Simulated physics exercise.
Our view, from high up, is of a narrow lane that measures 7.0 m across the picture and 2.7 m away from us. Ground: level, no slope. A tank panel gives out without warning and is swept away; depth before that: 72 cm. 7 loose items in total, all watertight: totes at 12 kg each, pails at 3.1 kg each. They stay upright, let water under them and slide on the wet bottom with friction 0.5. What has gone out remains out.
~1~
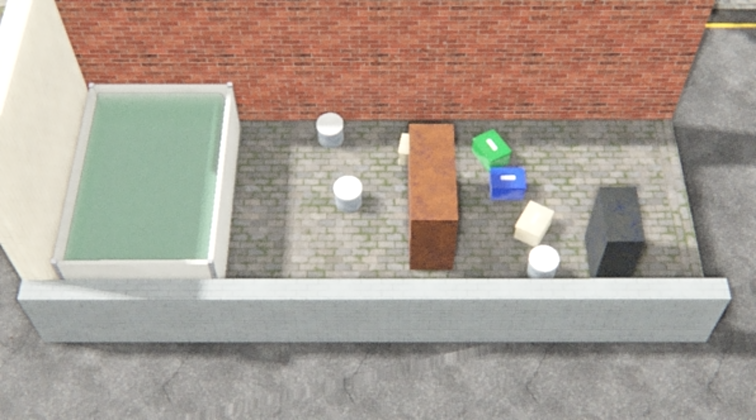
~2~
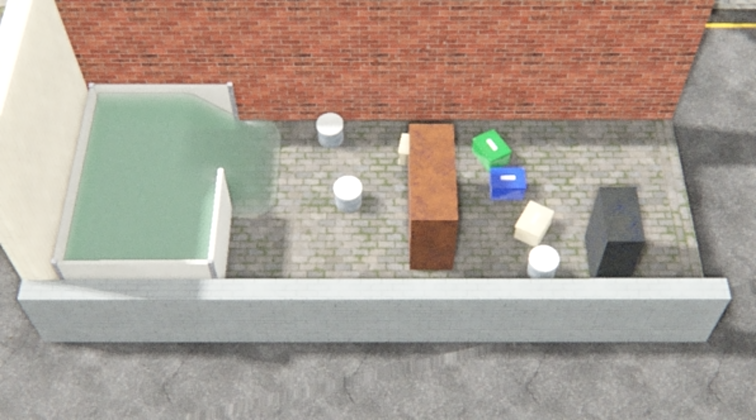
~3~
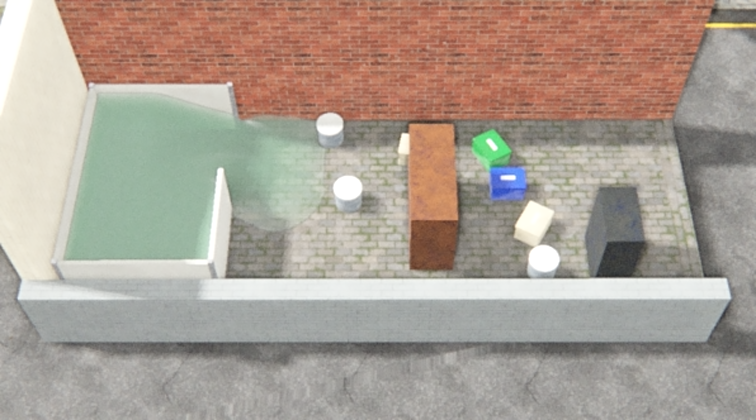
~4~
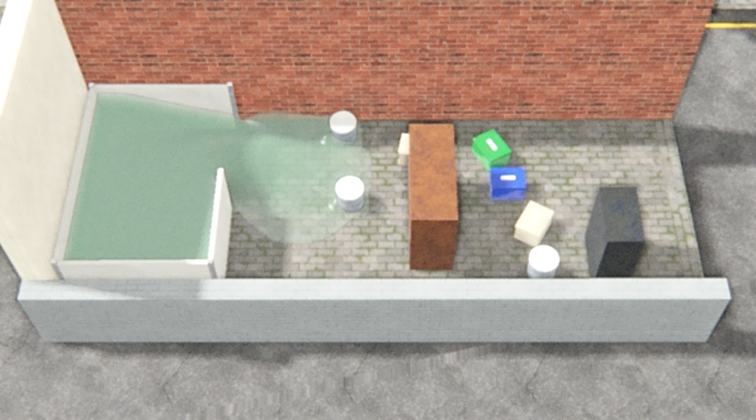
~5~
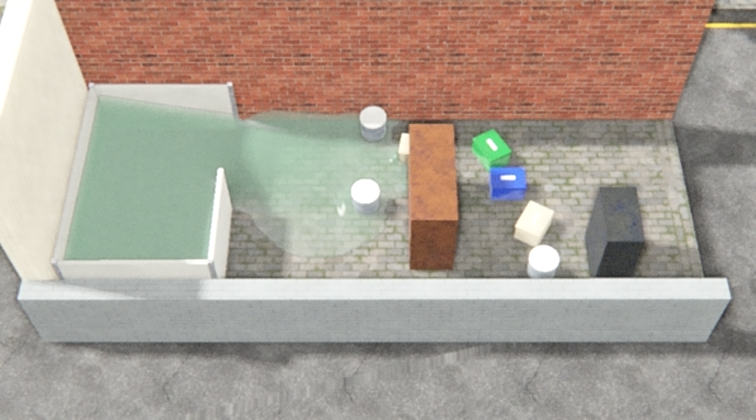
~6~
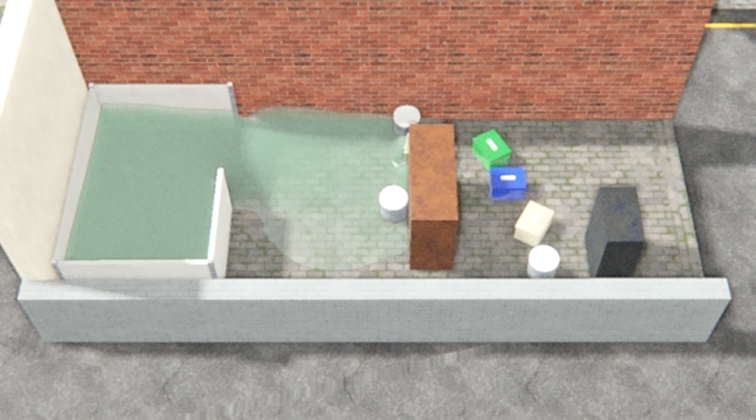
The video shows a walled brick lane where part of a tank's side disappears and greenish water spreads rightward across the paving, pushing two white pails toward a tall brown block while the green and blue totes beyond stay still.
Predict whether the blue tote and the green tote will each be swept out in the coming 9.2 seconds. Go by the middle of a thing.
The blue tote is not swept out, the green tote is swept out.
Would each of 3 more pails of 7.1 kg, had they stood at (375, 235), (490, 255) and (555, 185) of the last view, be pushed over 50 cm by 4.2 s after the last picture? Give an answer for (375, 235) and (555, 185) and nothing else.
Taking them in that order, they come out larger and larger.
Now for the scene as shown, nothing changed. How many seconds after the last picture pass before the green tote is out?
At roughly 1.5 seconds.
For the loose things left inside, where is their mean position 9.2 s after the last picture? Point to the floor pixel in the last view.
Averaged position, last view: Near pixel (497, 235).
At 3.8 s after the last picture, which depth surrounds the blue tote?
The depth there is around 7 cm.
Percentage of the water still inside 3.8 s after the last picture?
Remaining: Approx. 72 per cent.
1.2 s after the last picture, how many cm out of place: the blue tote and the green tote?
I'd say about 40 and 200 centimetres.
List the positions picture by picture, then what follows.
The first frame shows the blue tote at (508, 178) rests on the ground; the green tote at (492, 145) rests on the ground; 3.7 m2 under water; 0 of 7 have shifted.
The second frame shows the blue tote at (508, 178), on the bottom; the green tote at (492, 145) rests on the ground; 4.5 m2 under water; 0 of 7 have shifted.
The third frame shows the blue tote at (508, 178) rests on the ground; the green tote at (492, 145), on the bottom; 5.4 m2 under water; 0 of 7 have shifted.
The fourth frame shows the blue tote at (508, 178) rests on the ground; the green tote at (492, 145) rests on the ground; 6.3 m2 under water; 1 of 7 have shifted.
The fifth frame shows the blue tote at (508, 178), on the bottom; the green tote at (492, 145), on the bottom; 7.2 m2 under water; 2 of 7 have shifted.
The sixth frame shows the blue tote at (508, 178) rests on the ground; the green tote at (492, 145) rests on the ground; water covers 8.1 m2; 3 of 7 have shifted.
Then, 1.2 s after the last picture the blue tote is near (533, 200), 0.4 m from its start, aground; the green tote is near (652, 152), 1.9 m from its start, aground; 1 of 7 are out; 2 afloat.
Then, 3.8 s after the last picture the blue tote is near (544, 212), 0.6 m from its start, aground; the green tote has gone out; 3 of 7 are out; 2 afloat.
Then, 6.2 s after the last picture the blue tote is near (544, 212), 0.6 m from its start, aground; the green tote has gone out; 3 of 7 are out; 2 afloat.
Then, 9.2 s after the last picture the blue tote is near (544, 212), 0.6 m from its start, aground; the green tote has gone out; 3 of 7 are out; 2 afloat.
